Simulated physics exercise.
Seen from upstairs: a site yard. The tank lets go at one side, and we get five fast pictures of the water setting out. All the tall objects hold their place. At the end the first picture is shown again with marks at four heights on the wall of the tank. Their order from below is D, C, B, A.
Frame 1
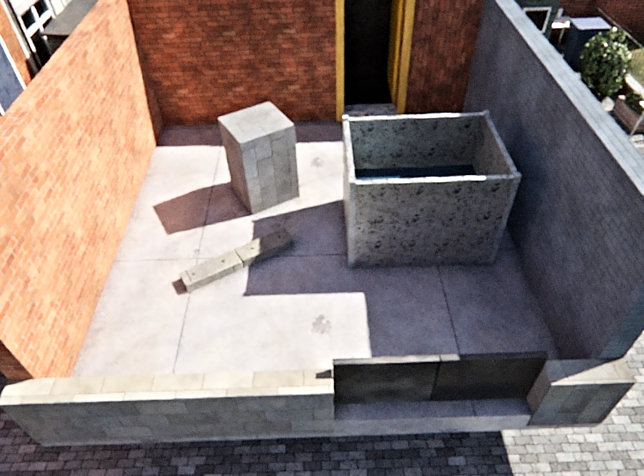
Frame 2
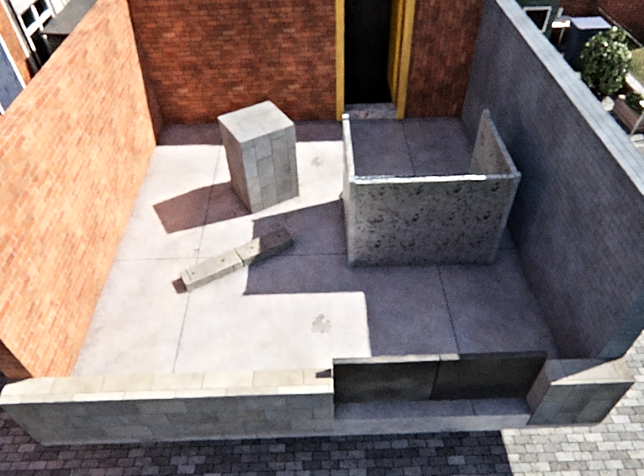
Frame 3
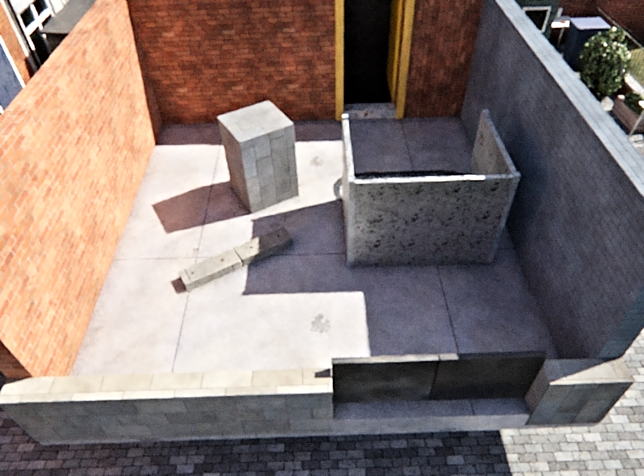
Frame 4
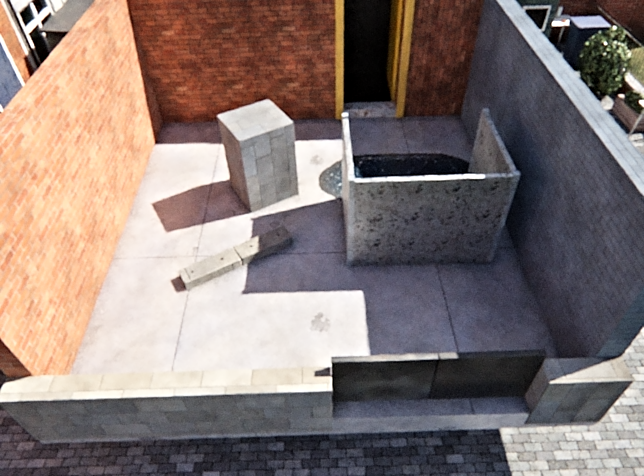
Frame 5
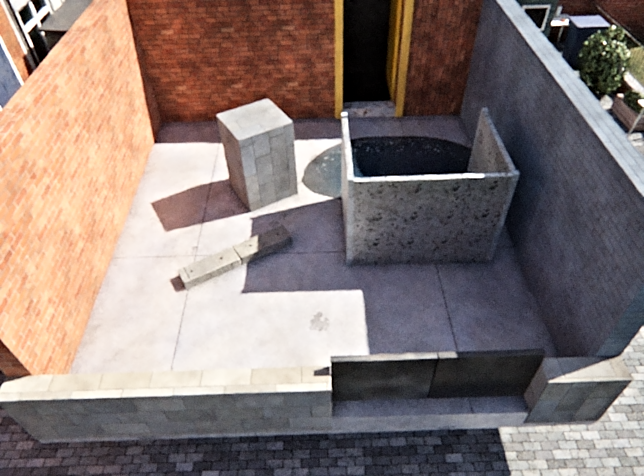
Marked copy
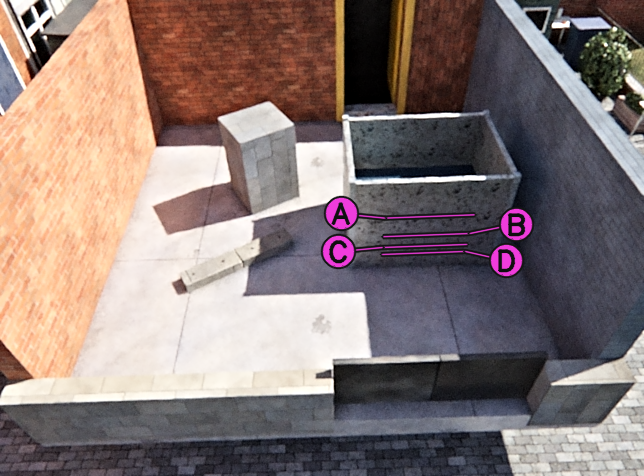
Water sat in a concrete tank in a walled yard until the tank's back side was suddenly gone, then a dark puddle widened behind the front wall and crept out leftward across the paving.
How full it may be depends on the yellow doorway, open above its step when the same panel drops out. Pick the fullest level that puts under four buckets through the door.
Take C.
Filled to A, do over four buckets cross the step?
Yes, that goes wrong.
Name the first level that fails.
That would be B.
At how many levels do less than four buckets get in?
Two of them.
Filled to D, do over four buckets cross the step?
No, that is safe.
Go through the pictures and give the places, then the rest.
Water in the tank at rest, its middle at (417, 195); foot of the yellow doorway at (370, 120); shut gate at (438, 362), in the first picture.
Water covers 2 % of the ground, its front hidden from here, in the second picture.
Water covers 5 % of the ground, its front hidden from here, in the third picture.
Water covers 9 % of the ground, its front hidden from here, in the fourth picture.
In the fifth picture, 14 % of the ground under water, visible out to (315, 172).
In magenta, A at (429, 216); B at (426, 235); C at (424, 245); D at (423, 252); from the bottom up D, C, B, A.
If A is chosen, dozens of bucketfuls pour in.
If B is chosen, about 8 bucketfuls get in.
If C is chosen, a bucket or two gets in.
If D is chosen, nothing gets over.
